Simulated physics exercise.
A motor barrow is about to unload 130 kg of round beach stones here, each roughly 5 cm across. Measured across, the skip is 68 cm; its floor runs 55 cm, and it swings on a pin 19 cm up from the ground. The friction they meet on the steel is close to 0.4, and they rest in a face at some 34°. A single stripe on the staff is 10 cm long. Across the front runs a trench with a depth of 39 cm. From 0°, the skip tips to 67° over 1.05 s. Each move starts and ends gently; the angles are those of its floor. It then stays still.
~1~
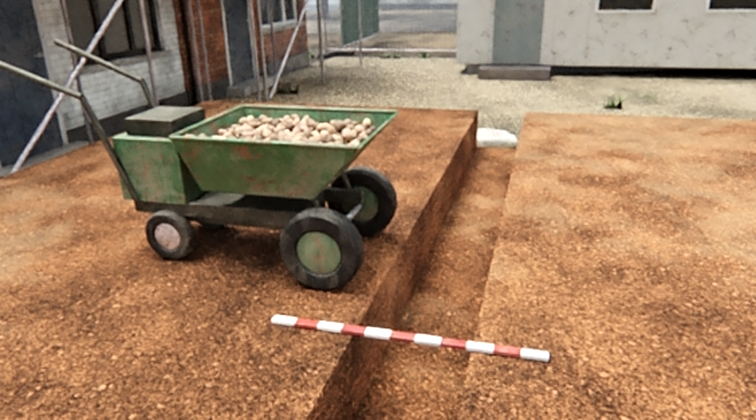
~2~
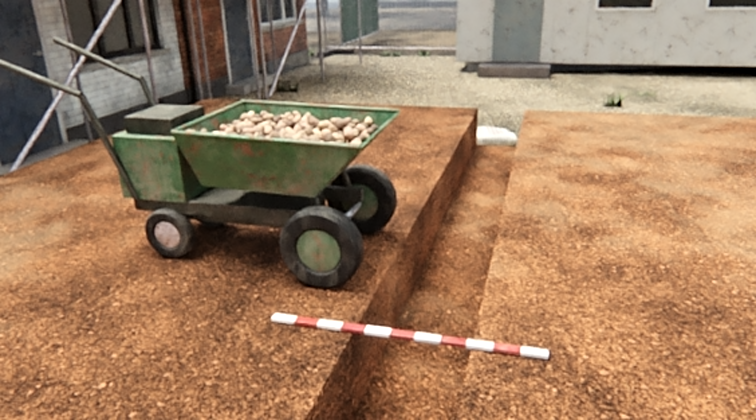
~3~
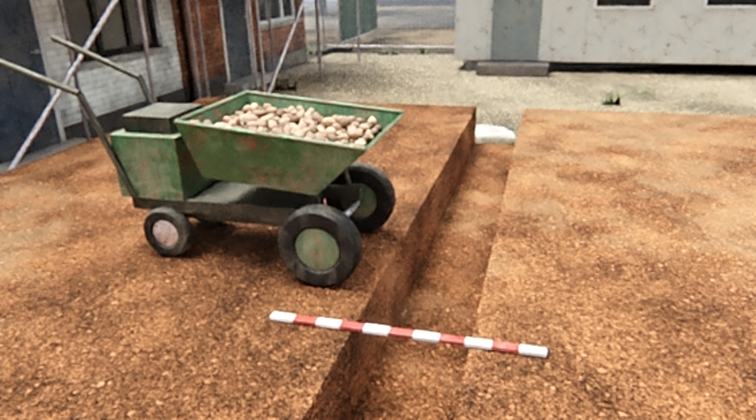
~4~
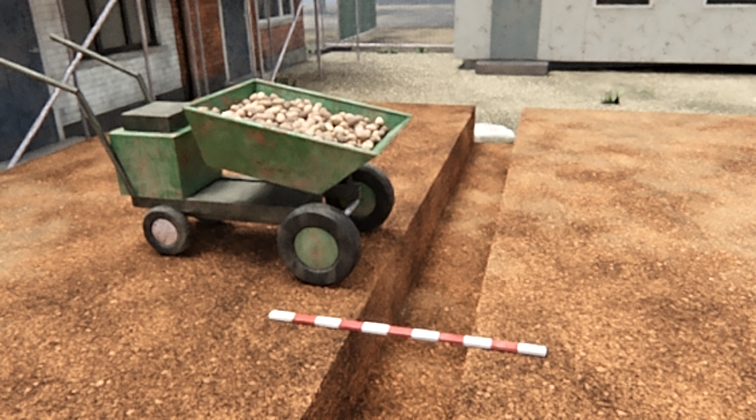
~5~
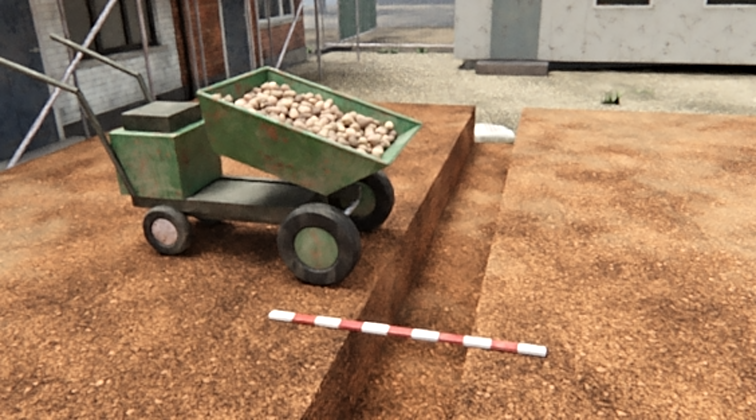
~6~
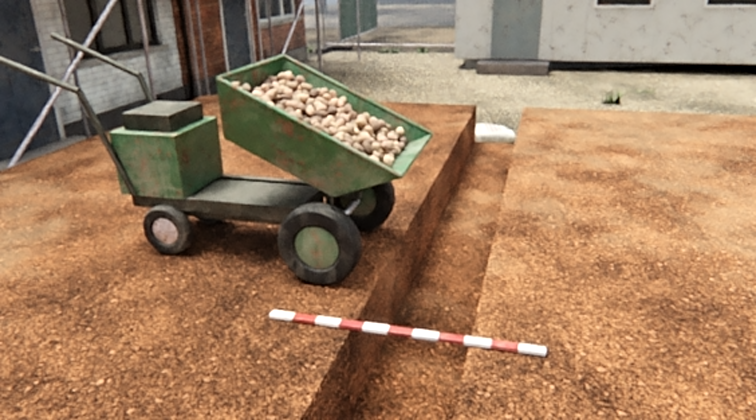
The green skip of a small motor barrow, heaped with round pale stones, sits level beside a trench crossed by a red and white staff. Its rear end then lifts gently and keeps rising, slanting the skip steeply down to the right, while the stones stay inside and the wheels remain still.
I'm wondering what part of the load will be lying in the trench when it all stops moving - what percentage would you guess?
I would guess about 47 per cent.
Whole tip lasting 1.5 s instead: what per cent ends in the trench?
In that case some 55 per cent.
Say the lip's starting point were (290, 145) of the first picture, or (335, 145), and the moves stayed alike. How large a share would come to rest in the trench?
First place: Near 100%; second place: Near 75%.
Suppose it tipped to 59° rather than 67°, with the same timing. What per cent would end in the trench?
Then roughly 55 percent.
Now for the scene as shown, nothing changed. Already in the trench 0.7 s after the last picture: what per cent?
About 20%.
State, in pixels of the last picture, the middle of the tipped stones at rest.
In the last view, about (499, 267).
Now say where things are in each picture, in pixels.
In the first picture, the skip is at 0°, its lip at (358, 148); the top of the load is at (298, 128).
In the second picture, lip at (360, 147), floor tilted 1°, highest stones at (285, 123).
In the third picture, lip at (366, 149), floor tilted 5°, highest stones at (266, 114).
In the fourth picture, lip at (376, 155), floor tilted 11°, highest stones at (259, 102).
In the fifth picture, the skip is at 18°, its lip at (388, 165); the top of the load is at (266, 91).
In the sixth picture, the skip is at 25°, its lip at (402, 177); the top of the load is at (280, 79).
Then, 0.4 s after the last picture the floor is at 57°, 100 % in the skip; the foremost stones are at (438, 207).
Then, 0.7 s after the last picture the floor is at 67°, 57 % in the skip, 18 % in the trench, 24 % past the trench; the foremost stones are at (544, 263).
Then, 1.1 s after the last picture the floor is at 67°, 17 % in the skip, 31 % in the trench, 52 % past the trench; the foremost stones are at (683, 303).
Then, 3.0 s after the last picture the floor is at 67°, 0 % in the skip, 47 % in the trench, 53 % past the trench; the foremost stones are past the picture's edge.
